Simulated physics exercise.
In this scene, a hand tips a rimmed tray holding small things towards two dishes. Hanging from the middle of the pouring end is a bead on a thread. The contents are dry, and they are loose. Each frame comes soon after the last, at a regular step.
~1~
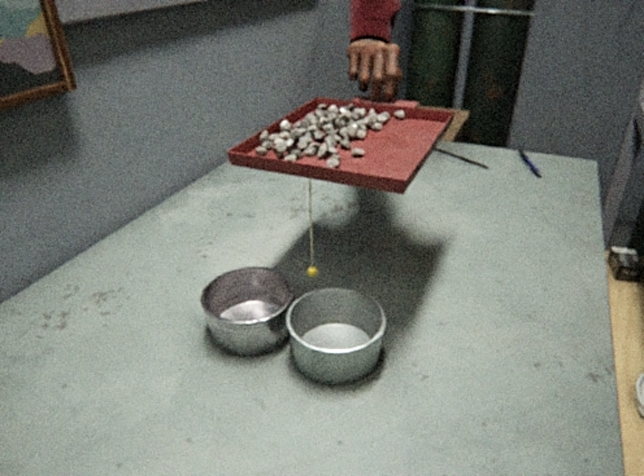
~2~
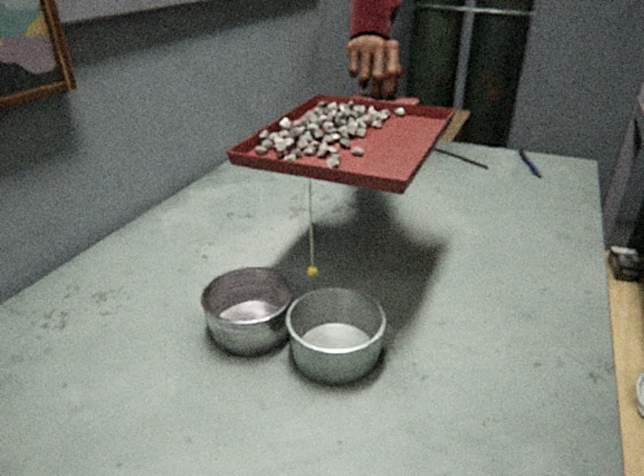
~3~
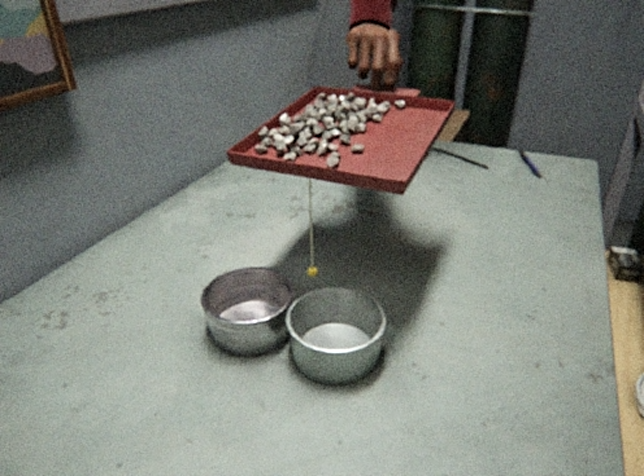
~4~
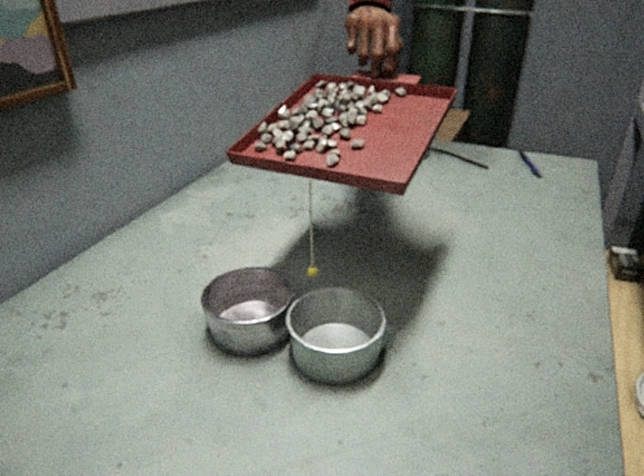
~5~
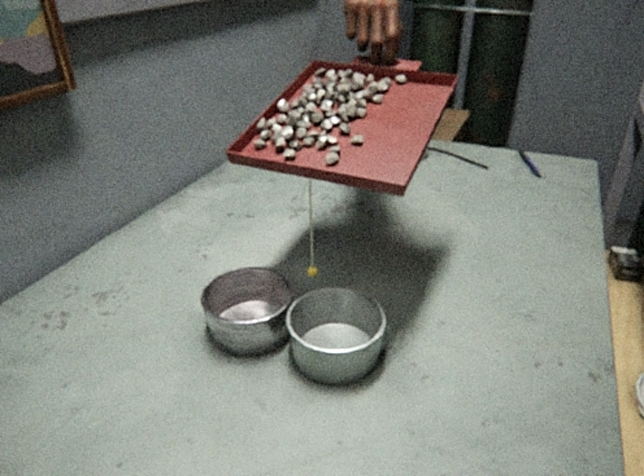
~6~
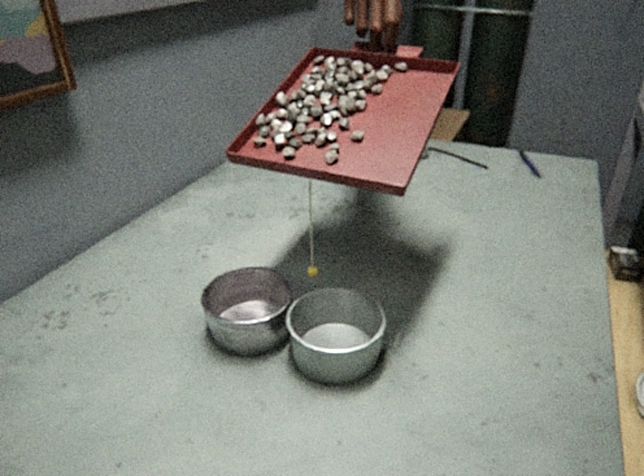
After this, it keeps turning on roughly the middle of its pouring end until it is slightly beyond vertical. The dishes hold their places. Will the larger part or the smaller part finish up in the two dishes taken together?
The larger part does.
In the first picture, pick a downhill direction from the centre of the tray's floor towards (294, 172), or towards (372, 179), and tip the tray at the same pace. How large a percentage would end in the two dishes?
Lab note: Try one about 80 %, try two 40 %.
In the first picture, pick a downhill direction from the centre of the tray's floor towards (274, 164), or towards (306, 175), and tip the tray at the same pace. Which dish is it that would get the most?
Well, at the first place the left-side one, and at the second the left-side one.
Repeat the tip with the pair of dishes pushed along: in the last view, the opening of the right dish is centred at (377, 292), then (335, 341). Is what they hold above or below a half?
One: Less than half. Two: Over half.
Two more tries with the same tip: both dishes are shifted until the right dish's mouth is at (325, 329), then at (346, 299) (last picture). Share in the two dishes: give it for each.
90, then 50 %.
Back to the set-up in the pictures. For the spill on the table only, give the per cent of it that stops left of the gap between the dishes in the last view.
Near 60 per cent.
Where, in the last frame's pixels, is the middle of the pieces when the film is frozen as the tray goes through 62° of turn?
I'd put the middle of the pieces at roughly (296, 158).
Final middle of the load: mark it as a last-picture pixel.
About (278, 334).
Soon, tray tipped steeply; most on the tray; a small part in the air.
A while on, tray tipped past a quarter turn; about a third on the tray; about a quarter in the right dish; about a quarter in the left dish; a small part outside both; a small part in the air.
Towards the end, tray tipped past a quarter turn; about a third in the right dish; about half in the left dish; about a quarter outside both.
Finally, tray tipped past a quarter turn; about a third in the right dish; about half in the left dish; about a quarter outside both.
